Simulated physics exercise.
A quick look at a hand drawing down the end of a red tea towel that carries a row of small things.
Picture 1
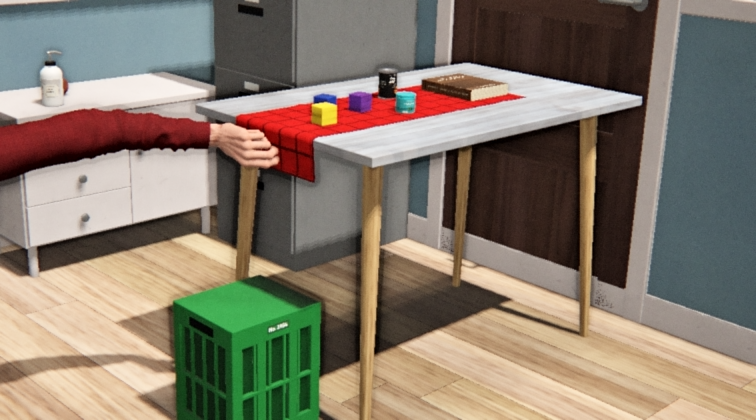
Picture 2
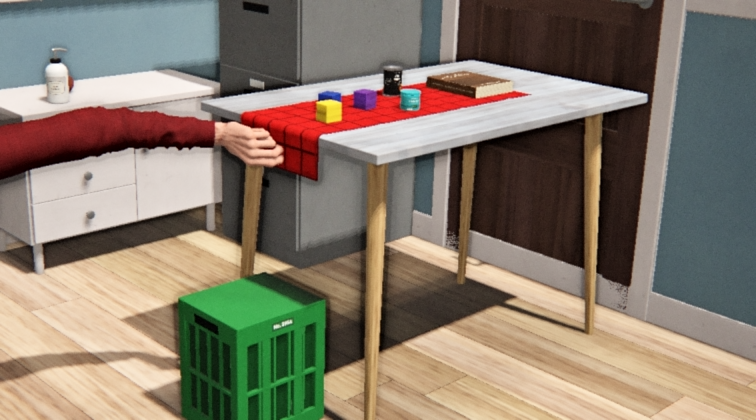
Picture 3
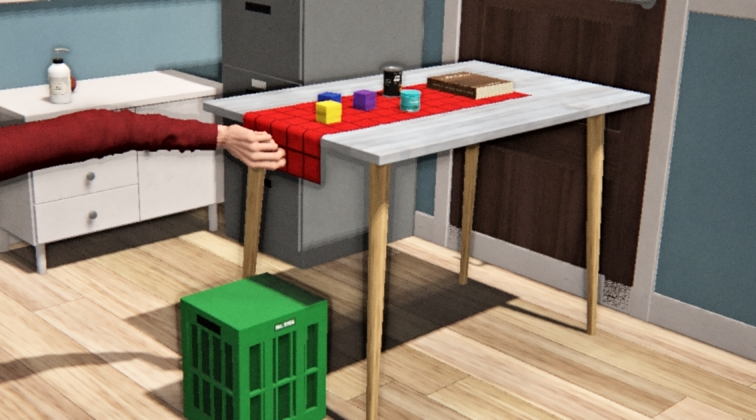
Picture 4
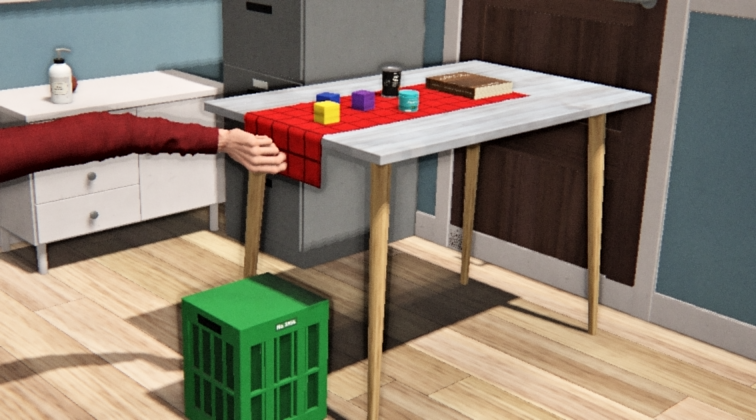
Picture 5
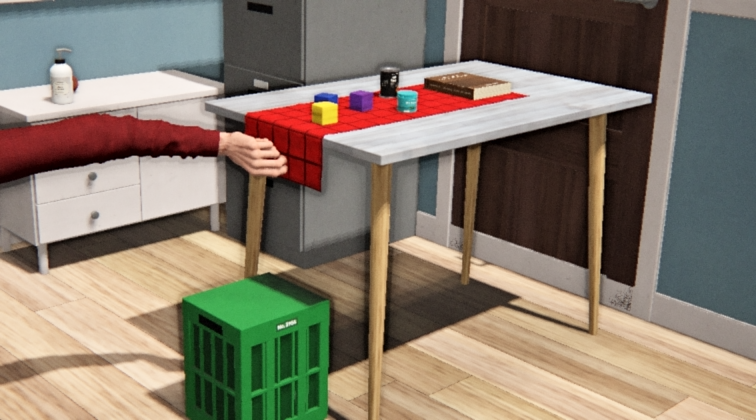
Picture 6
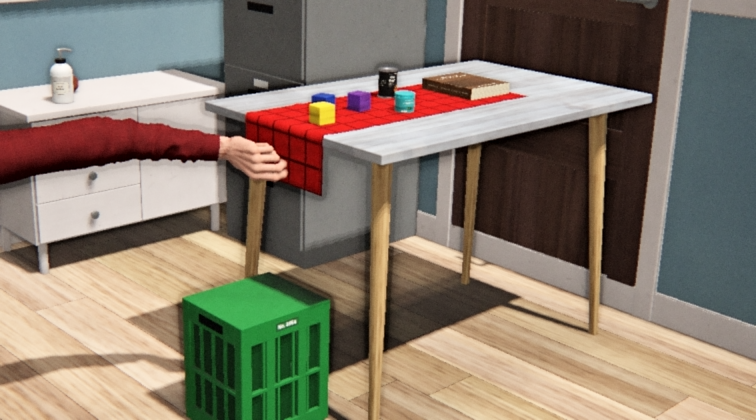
A red cloth hangs over the near left end of a pale table, held by a red-sleeved hand, in a room seen from slightly above. On it sit yellow, blue and purple cubes, a turquoise pot, a black can and a brown book, with a green crate on the floor below. The view shifts very slightly at first, then the hand draws the cloth a little lower, and the objects edge left with it.
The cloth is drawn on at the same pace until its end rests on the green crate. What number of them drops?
The count of fallen things is three.
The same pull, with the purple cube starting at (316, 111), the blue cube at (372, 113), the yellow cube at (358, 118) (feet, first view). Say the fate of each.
The purple cube drops off; the blue cube falls; the yellow cube is carried off.
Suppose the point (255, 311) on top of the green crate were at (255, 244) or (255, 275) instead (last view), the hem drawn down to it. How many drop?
Then 1 and 2.
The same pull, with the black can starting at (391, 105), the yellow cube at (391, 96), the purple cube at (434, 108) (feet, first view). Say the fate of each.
The black can holds on; the yellow cube remains up; the purple cube remains up.
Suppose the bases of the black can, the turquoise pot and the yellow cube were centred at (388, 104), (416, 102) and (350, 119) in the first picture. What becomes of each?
The black can holds on; the turquoise pot remains up; the yellow cube goes over.
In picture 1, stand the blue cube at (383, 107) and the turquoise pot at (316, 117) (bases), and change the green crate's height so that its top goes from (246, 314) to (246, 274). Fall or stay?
The blue cube does not fall; the turquoise pot drops off.
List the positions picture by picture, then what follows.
The first frame shows hem (315, 183); yellow cube (324, 105); blue cube (325, 96); purple cube (360, 93); turquoise pot (406, 94); black can (388, 70); top of the crate (246, 314).
The second frame shows hem (318, 181); yellow cube (329, 102).
The third frame shows hem (321, 185); blue cube (329, 94).
The fourth frame shows hem (321, 189); purple cube (363, 92); top of the crate (254, 312).
The fifth frame shows hem (322, 192); turquoise pot (408, 92).
The sixth frame shows hem (322, 196); yellow cube (322, 104); blue cube (324, 95); purple cube (359, 93); turquoise pot (405, 93); black can (388, 69).
Early on, hem near (280, 253); yellow cube and blue cube gone.
Midway, hem on the crate; yellow cube, blue cube and purple cube gone.
Finally, hem on the crate; yellow cube, blue cube and purple cube gone. It carries off three.
